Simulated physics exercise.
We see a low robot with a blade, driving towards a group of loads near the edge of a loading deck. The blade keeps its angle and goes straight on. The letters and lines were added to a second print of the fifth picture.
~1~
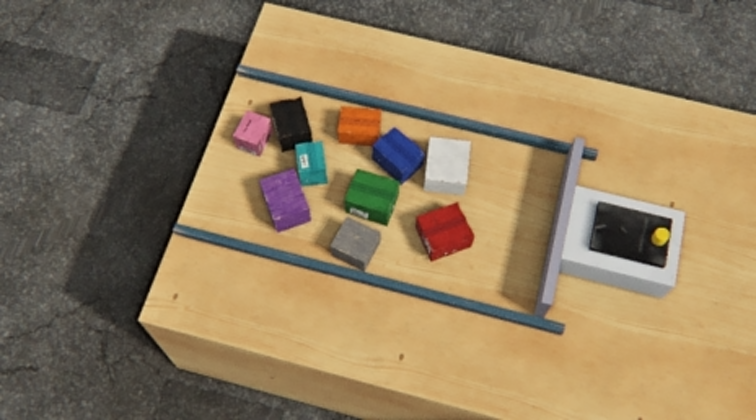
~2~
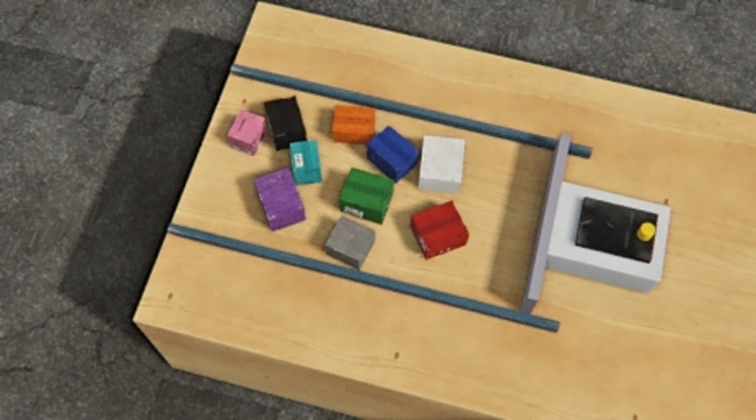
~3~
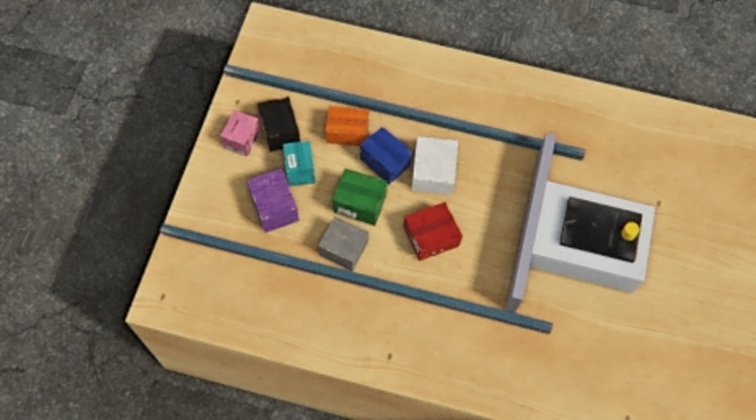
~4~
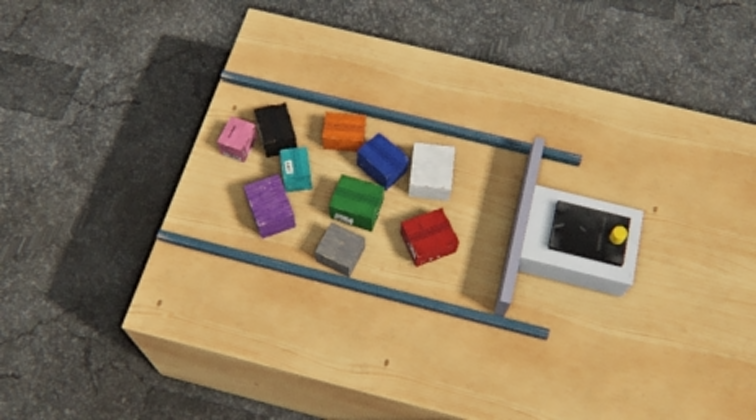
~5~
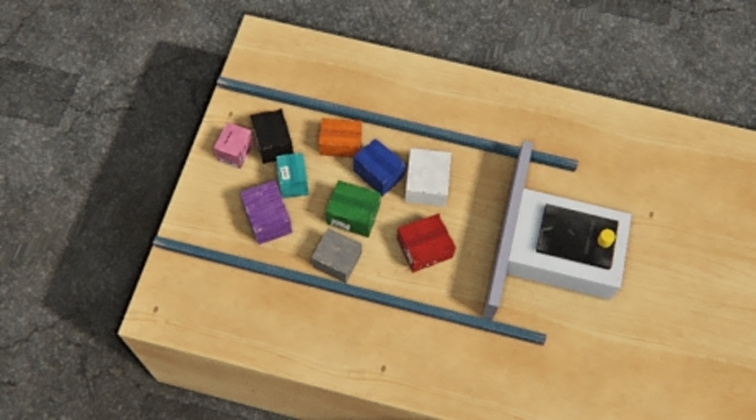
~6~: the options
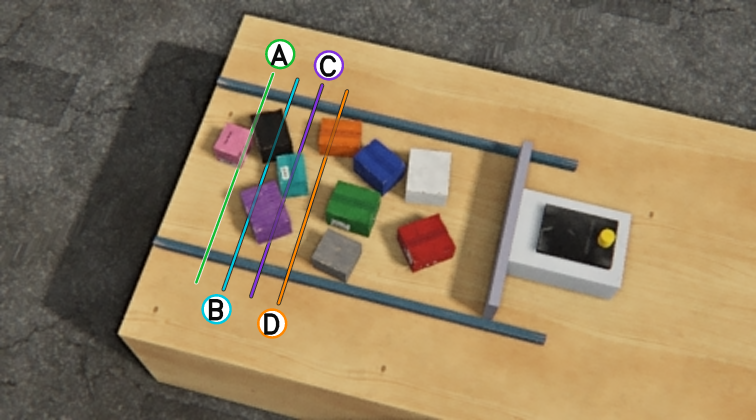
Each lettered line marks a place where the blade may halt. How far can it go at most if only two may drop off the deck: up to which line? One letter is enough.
At C, and not beyond.
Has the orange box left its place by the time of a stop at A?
Yes.
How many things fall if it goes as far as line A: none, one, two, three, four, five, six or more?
Six or more.
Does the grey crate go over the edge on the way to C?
No.
On the marked copy, A at (237, 172); B at (263, 178); C at (289, 185); D at (315, 191).
With C. Early on, robot (490, 215); orange box (337, 136); white crate (413, 172).
Further on, robot (409, 195); pink box (227, 143); turquoise box (249, 156).
At the end, robot (348, 180); pink box over the edge; turquoise box (197, 146); one fallen.
As for the rest, A drops seven; B drops three; D is within the limit but short.
